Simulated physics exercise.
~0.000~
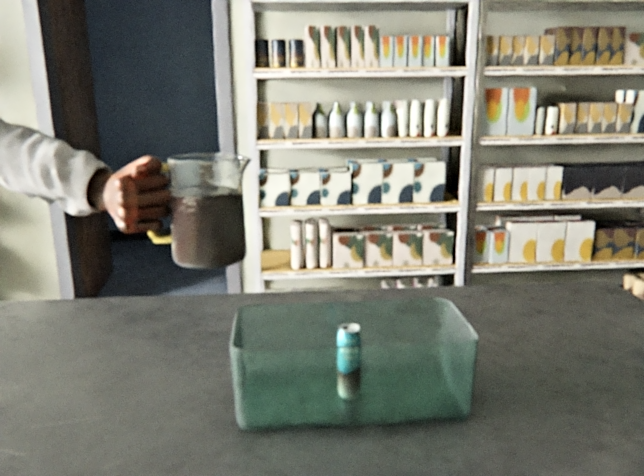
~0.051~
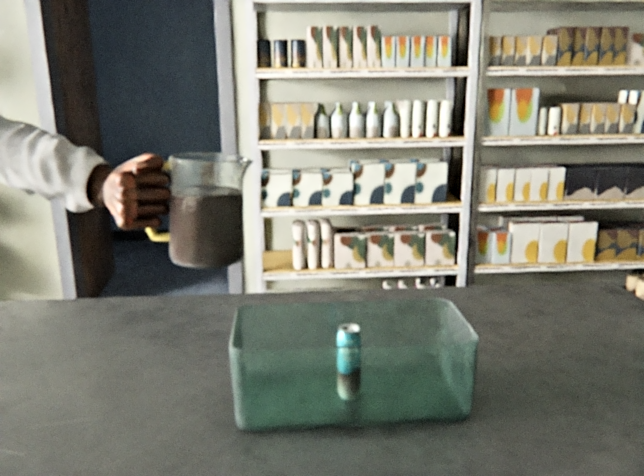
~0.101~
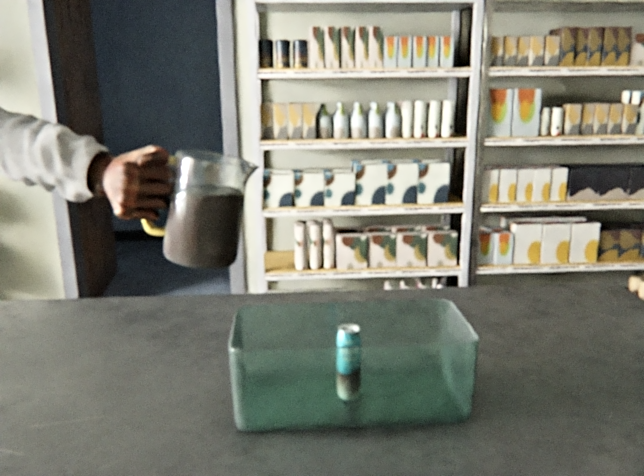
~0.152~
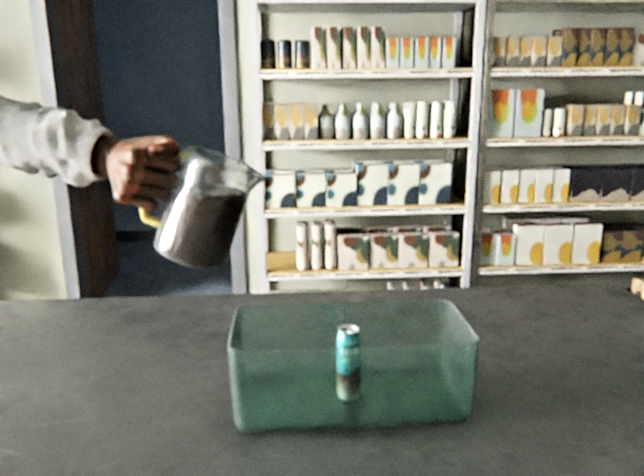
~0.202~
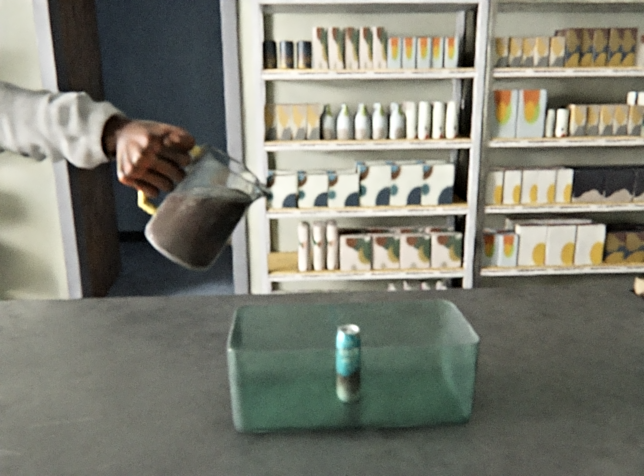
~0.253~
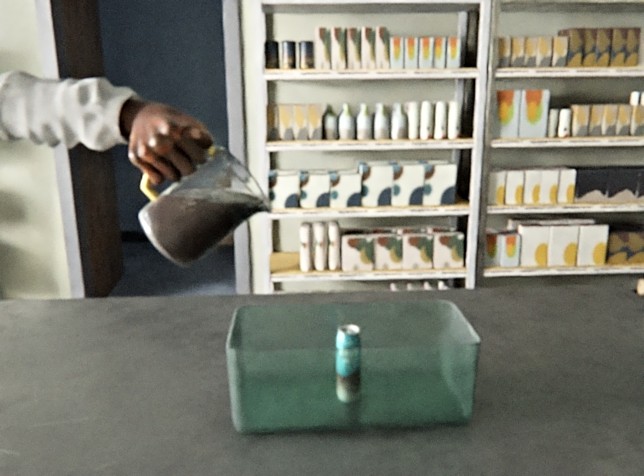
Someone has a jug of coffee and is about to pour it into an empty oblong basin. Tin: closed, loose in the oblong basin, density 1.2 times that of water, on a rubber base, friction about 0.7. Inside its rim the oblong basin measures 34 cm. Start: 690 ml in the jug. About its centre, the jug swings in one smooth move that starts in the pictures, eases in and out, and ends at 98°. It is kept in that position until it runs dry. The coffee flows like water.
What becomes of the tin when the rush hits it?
You'll see it capsize.
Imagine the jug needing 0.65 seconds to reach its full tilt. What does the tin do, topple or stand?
Tips over.
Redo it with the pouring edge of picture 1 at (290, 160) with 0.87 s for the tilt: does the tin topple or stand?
Then it stays on its base.
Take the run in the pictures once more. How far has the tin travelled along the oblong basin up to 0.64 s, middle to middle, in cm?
Around 0 cm.
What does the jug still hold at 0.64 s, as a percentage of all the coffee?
About 34 percent.
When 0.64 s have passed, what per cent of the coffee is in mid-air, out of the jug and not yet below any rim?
In-air share: About 28 %.
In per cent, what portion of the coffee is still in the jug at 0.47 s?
Fraction remaining: Approx. 70 per cent.
By 0.47 s the tilt is 98° and 71 per cent is still to pour; the tin stands where it began.
By 0.64 s the tilt is 98° and 35 per cent is still to pour; the tin stands where it began.
By 0.81 s the tilt is 98° and 16 per cent is still to pour; the tin leans 5°.
By 0.99 s the tilt is 98° and 7 per cent is still to pour; the tin leans 50°.
At rest the tin lies on its side.
